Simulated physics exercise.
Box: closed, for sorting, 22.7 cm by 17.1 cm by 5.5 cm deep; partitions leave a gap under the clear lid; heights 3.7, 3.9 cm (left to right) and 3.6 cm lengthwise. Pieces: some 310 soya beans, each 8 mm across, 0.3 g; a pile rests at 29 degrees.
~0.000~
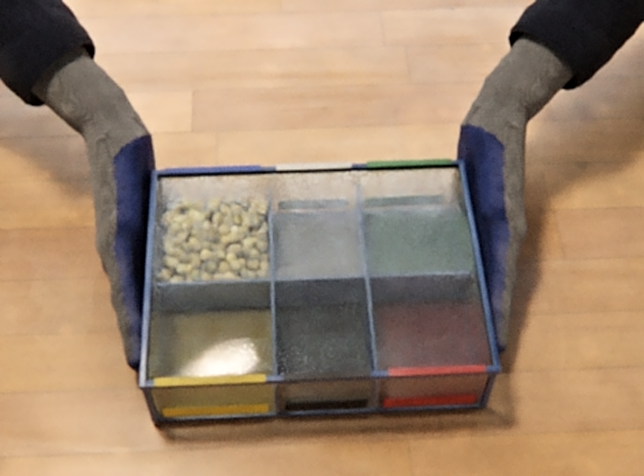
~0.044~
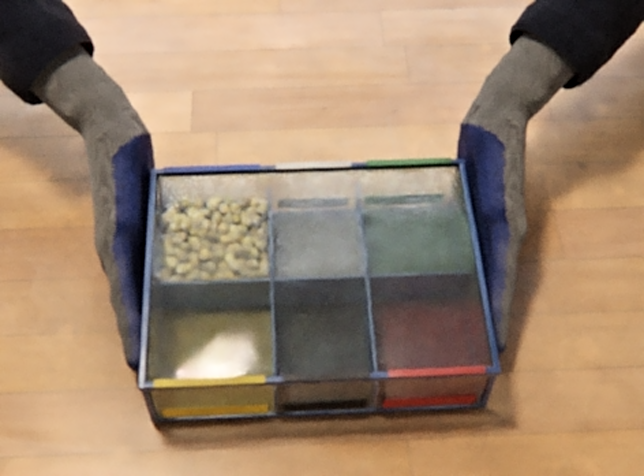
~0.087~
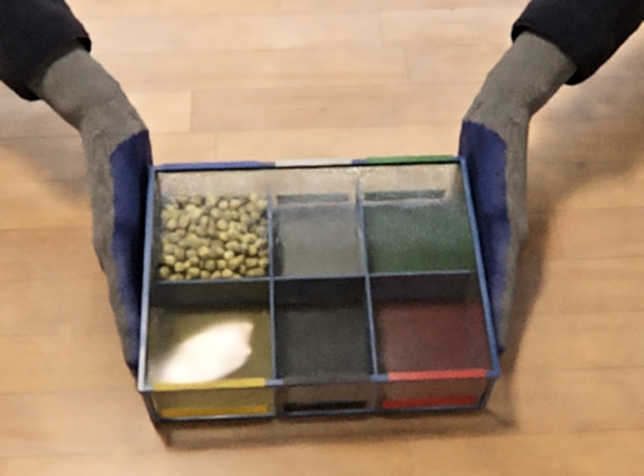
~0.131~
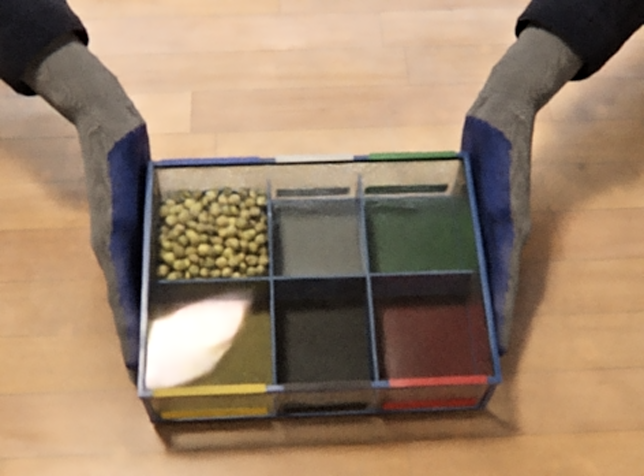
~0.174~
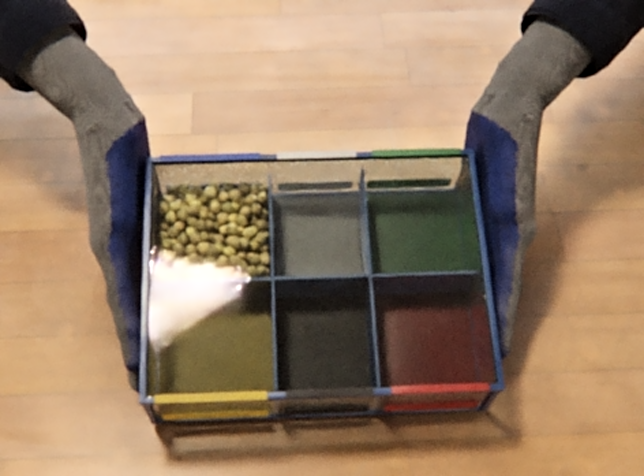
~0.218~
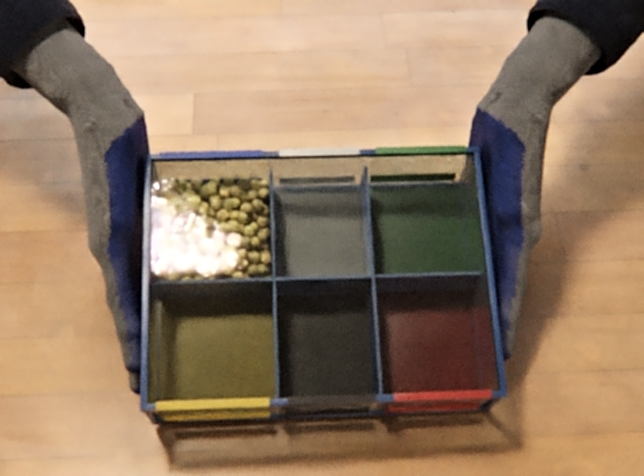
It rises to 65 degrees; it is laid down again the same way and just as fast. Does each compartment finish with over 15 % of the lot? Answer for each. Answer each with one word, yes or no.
Red compartment: No. Blue compartment: Yes. Green compartment: No. Yellow compartment: Yes. White compartment: No. Black compartment: No.
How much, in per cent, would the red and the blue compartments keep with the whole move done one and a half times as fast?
In that case red keeps 0 per cent while blue keeps 70 per cent.
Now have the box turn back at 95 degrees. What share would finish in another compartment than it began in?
I'd estimate around 75 per cent.
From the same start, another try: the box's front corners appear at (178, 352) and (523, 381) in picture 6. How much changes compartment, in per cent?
It would be near 30 per cent.
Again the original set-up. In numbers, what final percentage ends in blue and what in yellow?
Blue at 75 and yellow at 25, in per cent.
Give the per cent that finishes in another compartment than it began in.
About 25 percent of it.
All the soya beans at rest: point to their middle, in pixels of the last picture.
Roughly (224, 283).
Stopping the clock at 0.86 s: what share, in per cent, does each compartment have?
Red = 0, blue = 90, green = 0, yellow = 10, white = 0, black = 0 (per cent).
Then, at 0.86 s, tilt 64 degrees; blue 90 %, yellow 10 %.
After 1.28 s, tilt 28 degrees; blue 75 %, yellow 25 %.
Then, at 1.79 s, tilt 0 degrees; blue 75 %, yellow 25 %.
In the end, at 2.1 s, red 0 %, blue 75 %, green 0 %, yellow 25 %, white 0 %, black 0 %.
